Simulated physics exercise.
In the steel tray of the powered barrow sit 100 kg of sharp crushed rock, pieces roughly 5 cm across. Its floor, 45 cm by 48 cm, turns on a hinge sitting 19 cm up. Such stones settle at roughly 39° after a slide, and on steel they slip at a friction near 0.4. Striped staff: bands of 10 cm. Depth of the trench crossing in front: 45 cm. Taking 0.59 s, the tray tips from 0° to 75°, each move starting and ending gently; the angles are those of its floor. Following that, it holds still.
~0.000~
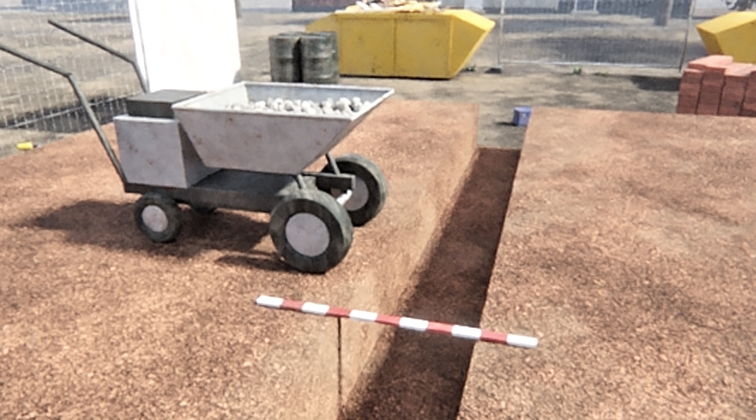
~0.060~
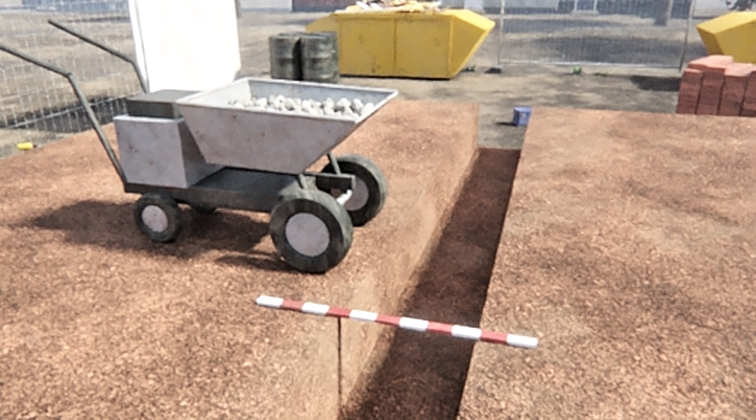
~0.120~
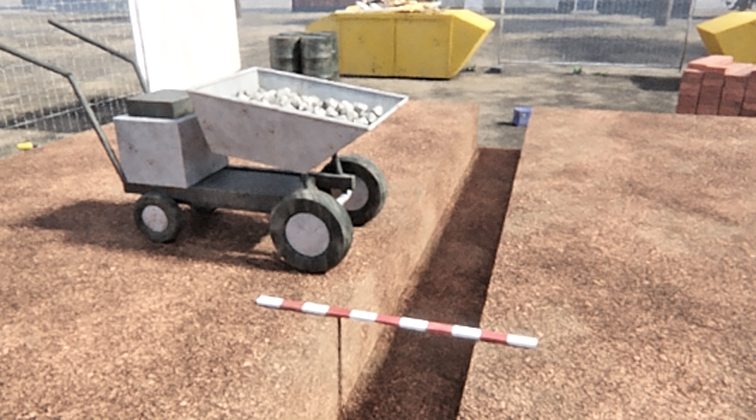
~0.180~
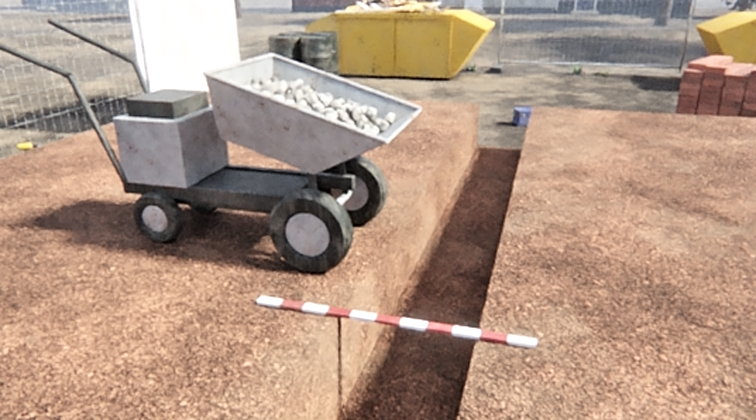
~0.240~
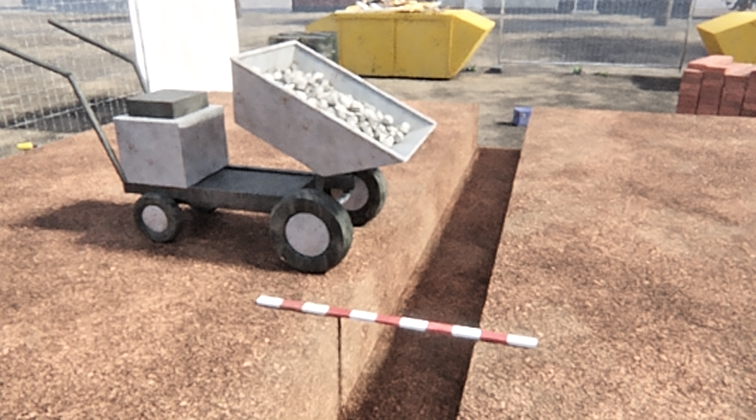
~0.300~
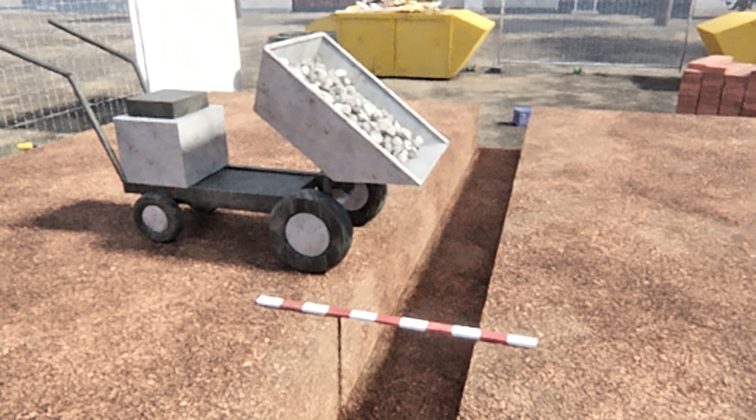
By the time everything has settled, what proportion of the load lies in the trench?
About 59 percent of the load.
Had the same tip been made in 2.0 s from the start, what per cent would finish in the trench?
Roughly 85 per cent.
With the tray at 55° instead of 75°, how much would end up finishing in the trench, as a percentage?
Then about 35 per cent.
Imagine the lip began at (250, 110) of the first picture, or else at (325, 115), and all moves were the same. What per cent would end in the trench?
90 % and 85 %.
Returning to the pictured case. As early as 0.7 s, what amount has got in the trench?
About 30 per cent by then.
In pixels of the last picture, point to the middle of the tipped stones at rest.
The resting stones are centred at roughly (483, 327).
After 0.4 s the floor is at 63°; 100 % in the tray; the foremost stones are at (436, 199).
After 0.7 s the floor is at 75°; 57 % in the tray, 32 % in the trench, 11 % past the trench; the foremost stones are at (522, 276).
After 1.0 s the floor is at 75°; 2 % in the tray, 56 % in the trench, 42 % past the trench; the foremost stones are at (713, 289).
After 3.0 s the floor is at 75°; 0 % in the tray, 59 % in the trench, 41 % past the trench; the foremost stones are past the picture's edge.
